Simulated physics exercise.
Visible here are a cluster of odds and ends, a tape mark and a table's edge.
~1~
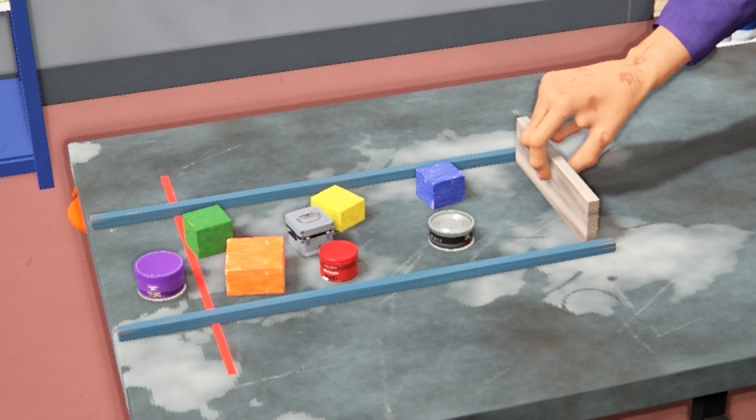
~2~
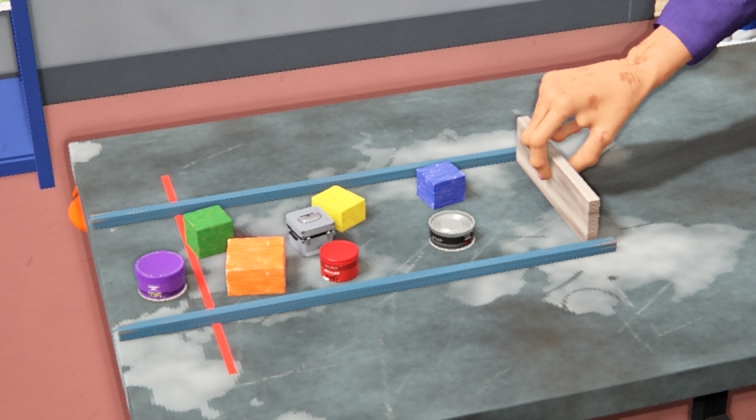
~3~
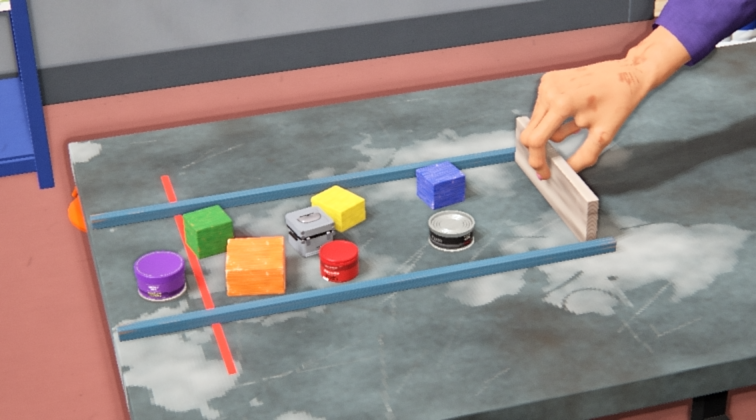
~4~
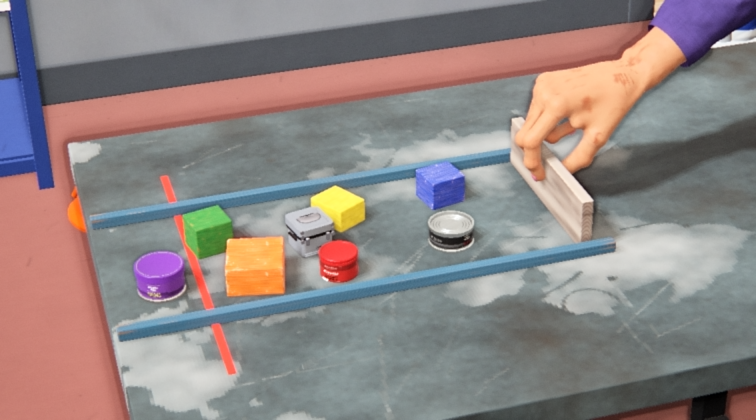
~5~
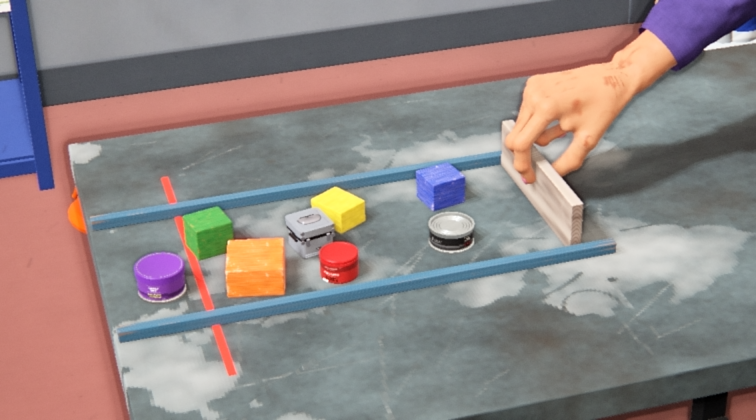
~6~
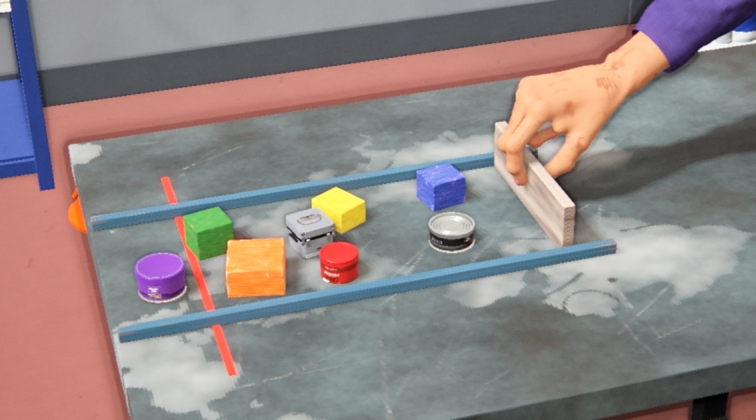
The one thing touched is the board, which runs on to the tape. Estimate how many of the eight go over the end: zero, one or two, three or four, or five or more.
Looks like just one, maybe two go over the edge.
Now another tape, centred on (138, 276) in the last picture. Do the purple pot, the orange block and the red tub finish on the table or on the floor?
Going one by one, the purple pot ends up off, the orange block ends up off, the red tub is not lost.
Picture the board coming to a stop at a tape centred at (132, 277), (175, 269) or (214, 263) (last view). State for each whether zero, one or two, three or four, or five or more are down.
Tape one gives three to four, tape two gives one to two, and tape three gives one to two.
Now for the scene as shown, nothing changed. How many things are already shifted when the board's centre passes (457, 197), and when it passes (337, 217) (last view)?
The first number is 2, the next one 5.
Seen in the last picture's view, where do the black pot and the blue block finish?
Final positions - black pot around (178, 278), blue block around (166, 230).
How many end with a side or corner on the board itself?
The answer is 3.
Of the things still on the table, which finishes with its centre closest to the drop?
That's the green block.
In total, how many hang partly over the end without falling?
It's 2.
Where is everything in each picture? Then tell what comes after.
In the first frame, purple pot (160, 277); green block (208, 232); orange block (256, 266); board (555, 179); tape (194, 264).
In the second frame, green block (209, 232); yellow block (339, 208).
In the third frame, orange block (256, 266); board (555, 179).
In the fourth frame, purple pot (160, 277); red tub (339, 262).
In the fifth frame, green block (209, 234); grey case (310, 234).
In the sixth frame, purple pot (161, 279); green block (209, 234); orange block (256, 267); board (532, 185); tape (195, 266).
Soon after, none off yet; purple pot at rest near (161, 279); green block at rest near (209, 234); orange block at rest near (256, 267).
Then, none off yet; purple pot moved about its own width near (127, 286); green block moved about its own width near (158, 247); orange block moved about its own width near (185, 283).
At rest, the number that fall off is one or two; fallen, purple pot.
